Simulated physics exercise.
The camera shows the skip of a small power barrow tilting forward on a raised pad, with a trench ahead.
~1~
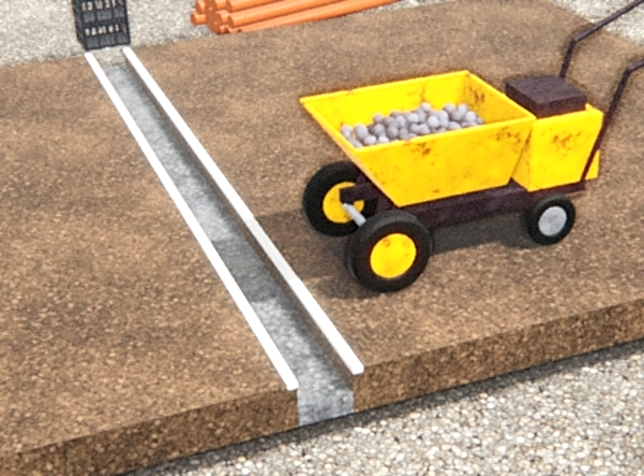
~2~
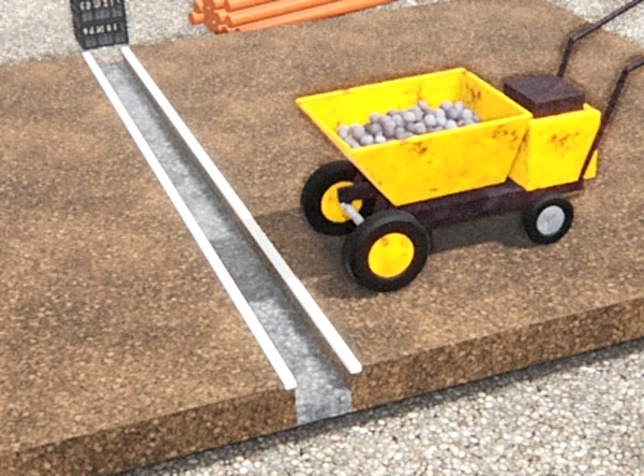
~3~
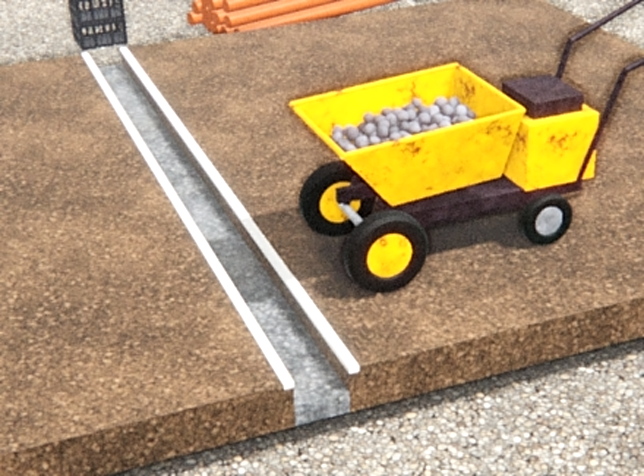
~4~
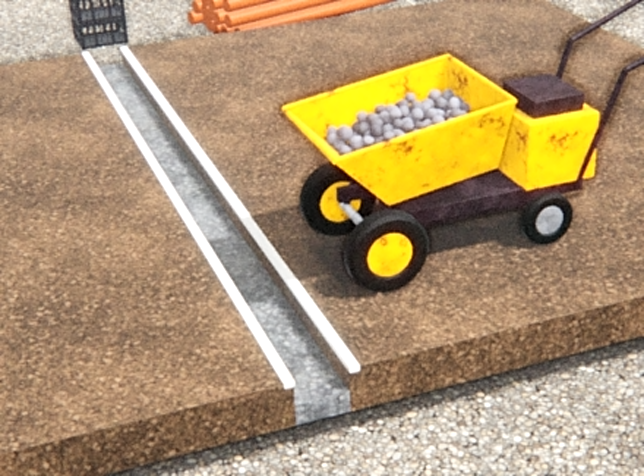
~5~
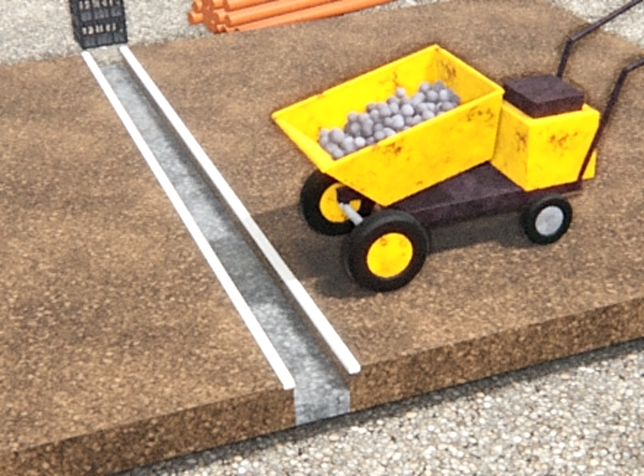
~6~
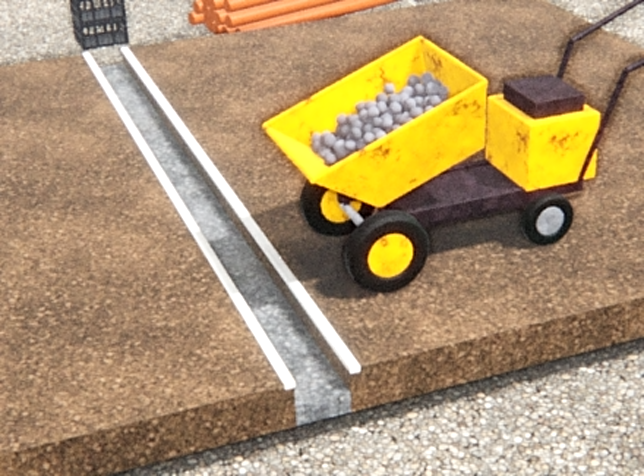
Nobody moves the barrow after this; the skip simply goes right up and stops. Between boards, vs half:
Outside the trench is the majority of the load.
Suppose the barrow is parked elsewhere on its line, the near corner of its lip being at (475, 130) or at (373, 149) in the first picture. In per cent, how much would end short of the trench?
Some 60 % then some 0 %.
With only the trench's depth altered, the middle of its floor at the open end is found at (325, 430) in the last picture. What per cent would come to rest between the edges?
I'd guess about 30 %.
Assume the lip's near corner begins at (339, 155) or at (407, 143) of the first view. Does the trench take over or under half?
To start, the lesser share; after that, the greater share.
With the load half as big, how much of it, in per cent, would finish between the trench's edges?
It lands at roughly 20 per cent.
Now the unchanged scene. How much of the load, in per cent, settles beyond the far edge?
Share of load: Near 75 %.
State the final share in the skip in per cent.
0 in a hundred, roughly.
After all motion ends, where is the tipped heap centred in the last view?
I'd say the middle ends up at about (192, 291).
Soon, skip tipped steeply; all in the skip.
A while on, skip tipped right over; most in the skip; a stray few in or heaped over the trench; about a quarter beyond it; a stray few falling.
Towards the end, skip tipped right over; about a quarter in the skip; a small part in or heaped over the trench; most beyond it.
Finally, skip tipped right over; about a quarter in or heaped over the trench; most beyond it.
